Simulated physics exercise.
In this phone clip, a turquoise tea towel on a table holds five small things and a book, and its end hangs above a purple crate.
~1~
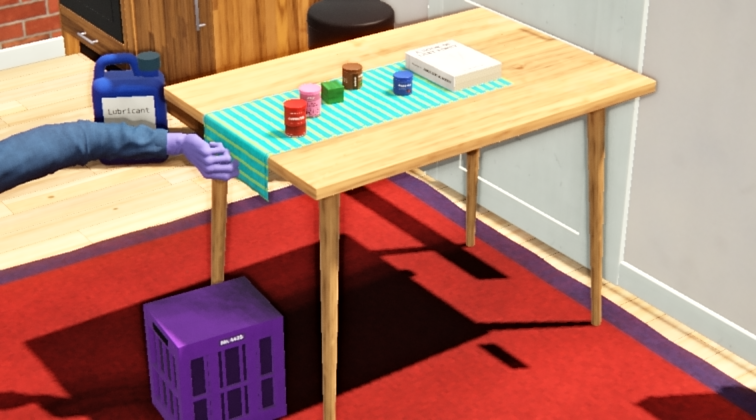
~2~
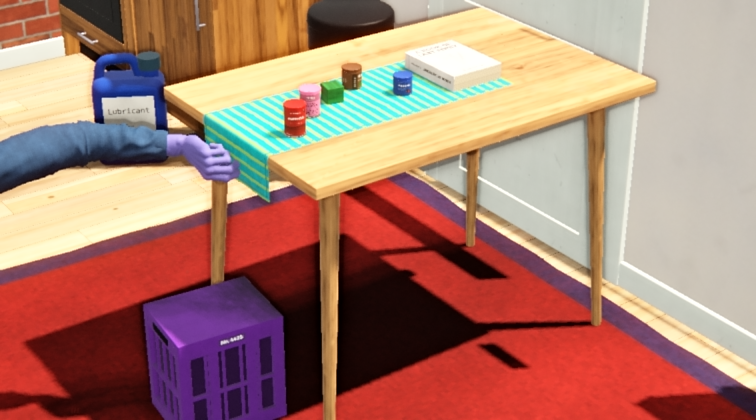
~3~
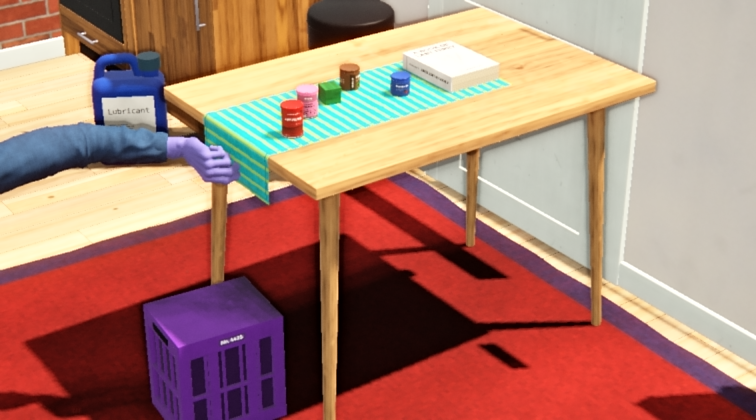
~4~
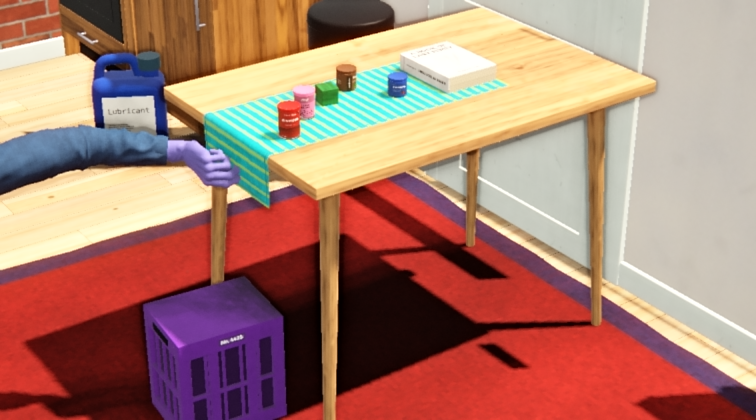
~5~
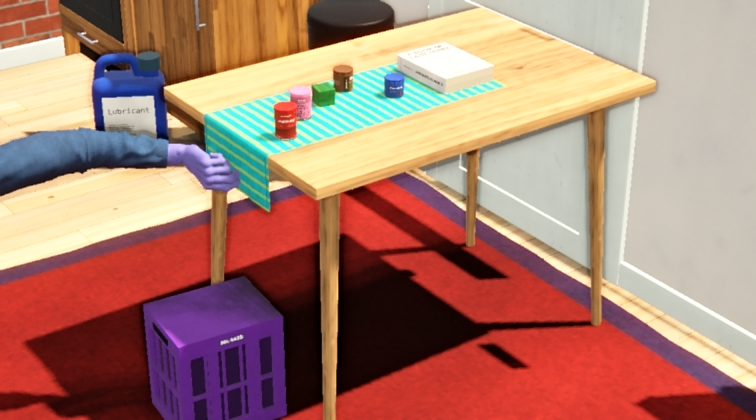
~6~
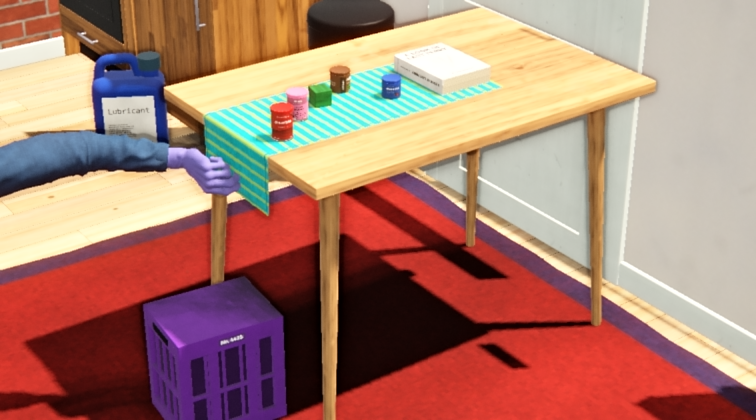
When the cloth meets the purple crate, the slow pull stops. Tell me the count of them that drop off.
Count them up and you get three things gone over the edge.
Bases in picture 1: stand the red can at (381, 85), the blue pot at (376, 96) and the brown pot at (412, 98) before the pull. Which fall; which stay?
Fate of the red can: It stays; fate of the blue pot: It stays; fate of the brown pot: It stays.
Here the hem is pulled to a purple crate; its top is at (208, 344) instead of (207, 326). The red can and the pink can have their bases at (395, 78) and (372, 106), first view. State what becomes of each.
Outcome for the red can: It stays. Outcome for the pink can: It is lost.
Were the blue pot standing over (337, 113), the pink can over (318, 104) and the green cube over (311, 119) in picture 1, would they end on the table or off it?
Final state: The blue pot is no longer up, the pink can is no longer up, the green cube is no longer up.
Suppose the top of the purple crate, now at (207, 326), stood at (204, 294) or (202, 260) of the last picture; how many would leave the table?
Numbers: 2; 1.
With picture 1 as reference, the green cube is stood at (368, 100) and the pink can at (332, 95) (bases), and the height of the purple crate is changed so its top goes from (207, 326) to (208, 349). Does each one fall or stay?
The green cube ends up off the top and the pink can ends up off the top.
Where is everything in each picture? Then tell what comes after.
Hem (269, 202); red can (295, 103); pink can (310, 88); green cube (332, 84); brown pot (352, 66); blue pot (403, 74); top of the crate (207, 326), in the first picture.
Hem (270, 202); red can (294, 103), in the second picture.
Hem (269, 205); pink can (307, 88), in the third picture.
Hem (269, 208); green cube (327, 86); top of the crate (207, 326), in the fourth picture.
Hem (270, 212); brown pot (343, 68), in the fifth picture.
Hem (269, 216); red can (282, 107); pink can (297, 91); green cube (320, 88); brown pot (340, 69); blue pot (391, 77), in the sixth picture.
Soon after, hem near (238, 251); red can gone.
After that, hem on the crate; red can, pink can and green cube gone.
In the end, hem on the crate; red can, pink can and green cube gone. The count of fallen things is three.
